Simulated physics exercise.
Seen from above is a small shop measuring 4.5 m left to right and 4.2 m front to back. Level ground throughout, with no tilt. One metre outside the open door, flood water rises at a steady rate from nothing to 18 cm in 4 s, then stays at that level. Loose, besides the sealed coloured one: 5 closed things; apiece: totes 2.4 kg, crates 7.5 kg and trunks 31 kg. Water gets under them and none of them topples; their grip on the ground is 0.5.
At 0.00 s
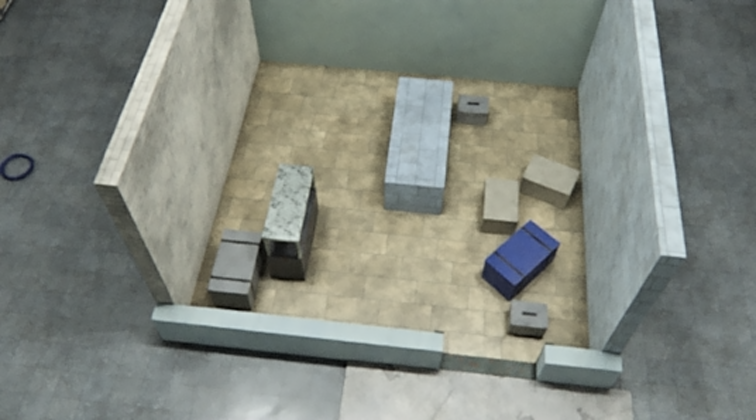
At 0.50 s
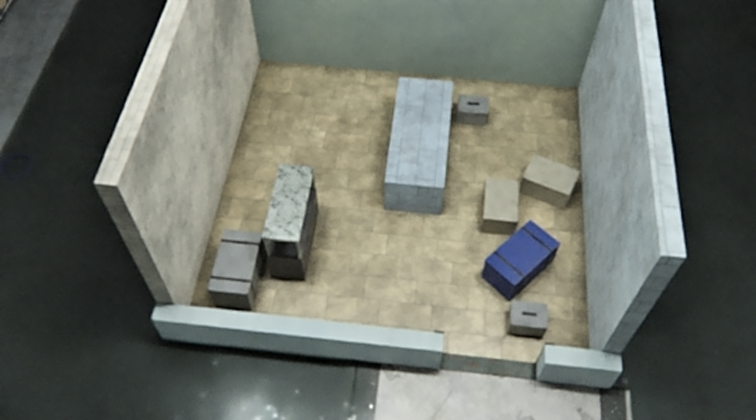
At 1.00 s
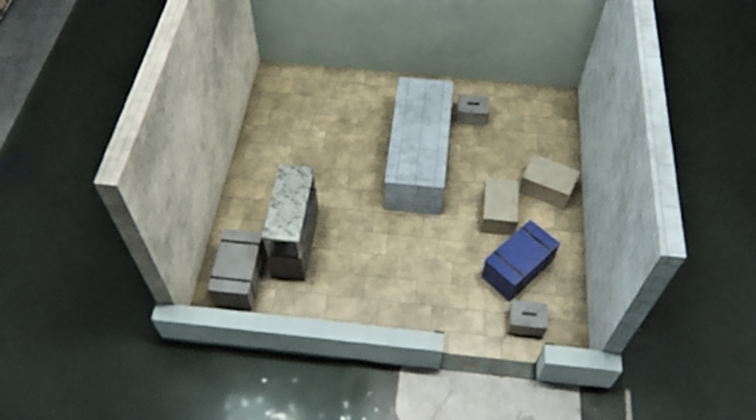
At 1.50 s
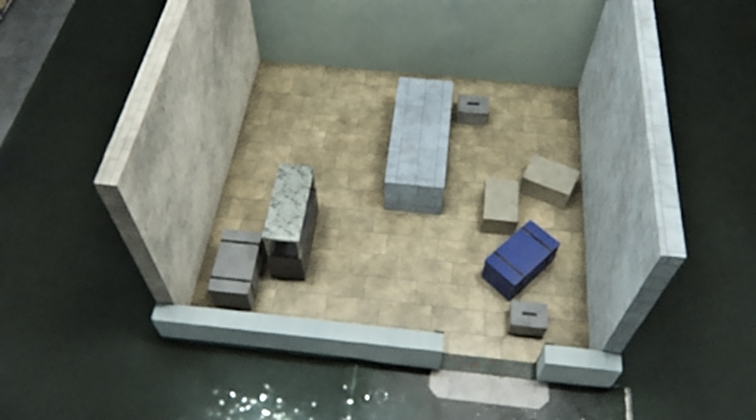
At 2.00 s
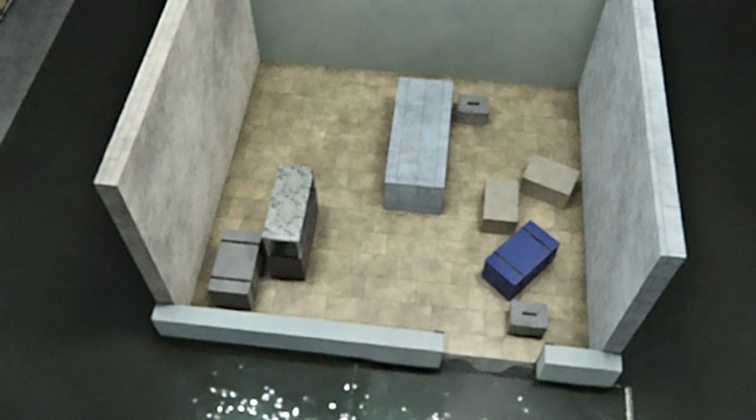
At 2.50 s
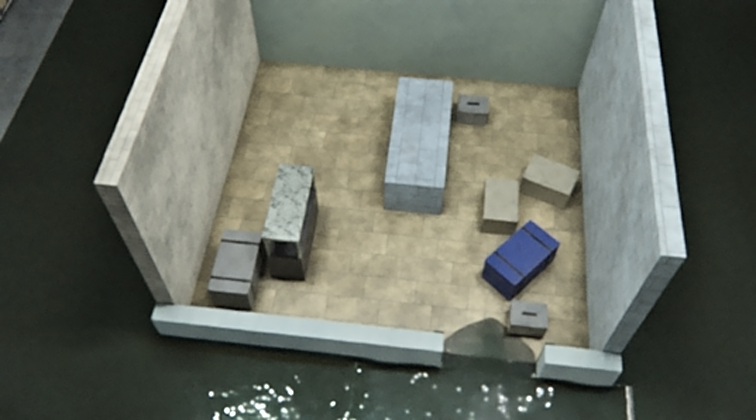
The clip shows a small walled room from above, holding boxes, a long block and a blue trunk, as dark water covers the ground outside and the doorstep, then begins spreading through the front opening; the objects stay still.
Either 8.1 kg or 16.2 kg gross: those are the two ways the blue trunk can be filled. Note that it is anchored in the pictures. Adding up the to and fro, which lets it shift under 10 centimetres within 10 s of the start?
It takes more than either ballast.
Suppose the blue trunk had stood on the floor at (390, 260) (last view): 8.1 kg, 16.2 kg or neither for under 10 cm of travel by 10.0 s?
Well, no option works.
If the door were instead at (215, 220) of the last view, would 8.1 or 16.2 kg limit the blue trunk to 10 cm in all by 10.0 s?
Then the lighter mass suffices.
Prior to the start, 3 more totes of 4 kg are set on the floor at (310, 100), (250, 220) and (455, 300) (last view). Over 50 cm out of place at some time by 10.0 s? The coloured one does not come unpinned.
Result, in turn - falls shy; falls shy; exceeds it.
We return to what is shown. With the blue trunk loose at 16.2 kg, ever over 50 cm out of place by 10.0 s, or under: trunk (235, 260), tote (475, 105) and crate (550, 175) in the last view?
Listed order gives within limit, above limit, above limit.
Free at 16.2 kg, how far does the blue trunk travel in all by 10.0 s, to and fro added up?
The total path comes to around 200 cm.
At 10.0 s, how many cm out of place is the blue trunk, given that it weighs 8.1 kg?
Shift: Roughly 250 cm.
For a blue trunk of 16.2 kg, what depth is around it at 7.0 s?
Close to 5 cm deep.
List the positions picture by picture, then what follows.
The blue trunk at (523, 252), on the bottom; water covers 0.0 m2; 0 of 6 have shifted, in the first picture.
The blue trunk at (523, 252), on the bottom; water covers 0.0 m2; 0 of 6 have shifted, in the second picture.
The blue trunk at (523, 252), on the bottom; water covers 0.0 m2; 0 of 6 have shifted, in the third picture.
The blue trunk at (523, 252) rests on the ground; 0.0 m2 under water; 0 of 6 have shifted, in the fourth picture.
The blue trunk at (523, 252), on the bottom; water covers 0.0 m2; 0 of 6 have shifted, in the fifth picture.
The blue trunk at (523, 252), on the bottom; water covers 0.3 m2; 0 of 6 have shifted, in the sixth picture.
After 3.5 s the blue trunk would be 5 cm from its start with 8.1 kg and 0 cm from its start with 16.2 kg; 3 cm of water round it then.
After 4.5 s the blue trunk would be 29 cm from its start with 8.1 kg and 26 cm from its start with 16.2 kg; 4 cm of water round it then.
After 7.0 s the blue trunk would be 175 cm from its start with 8.1 kg and 146 cm from its start with 16.2 kg; 5 cm of water round it then.
After 10.0 s the blue trunk would be 232 cm from its start with 8.1 kg and 209 cm from its start with 16.2 kg; 12 cm of water round it then.
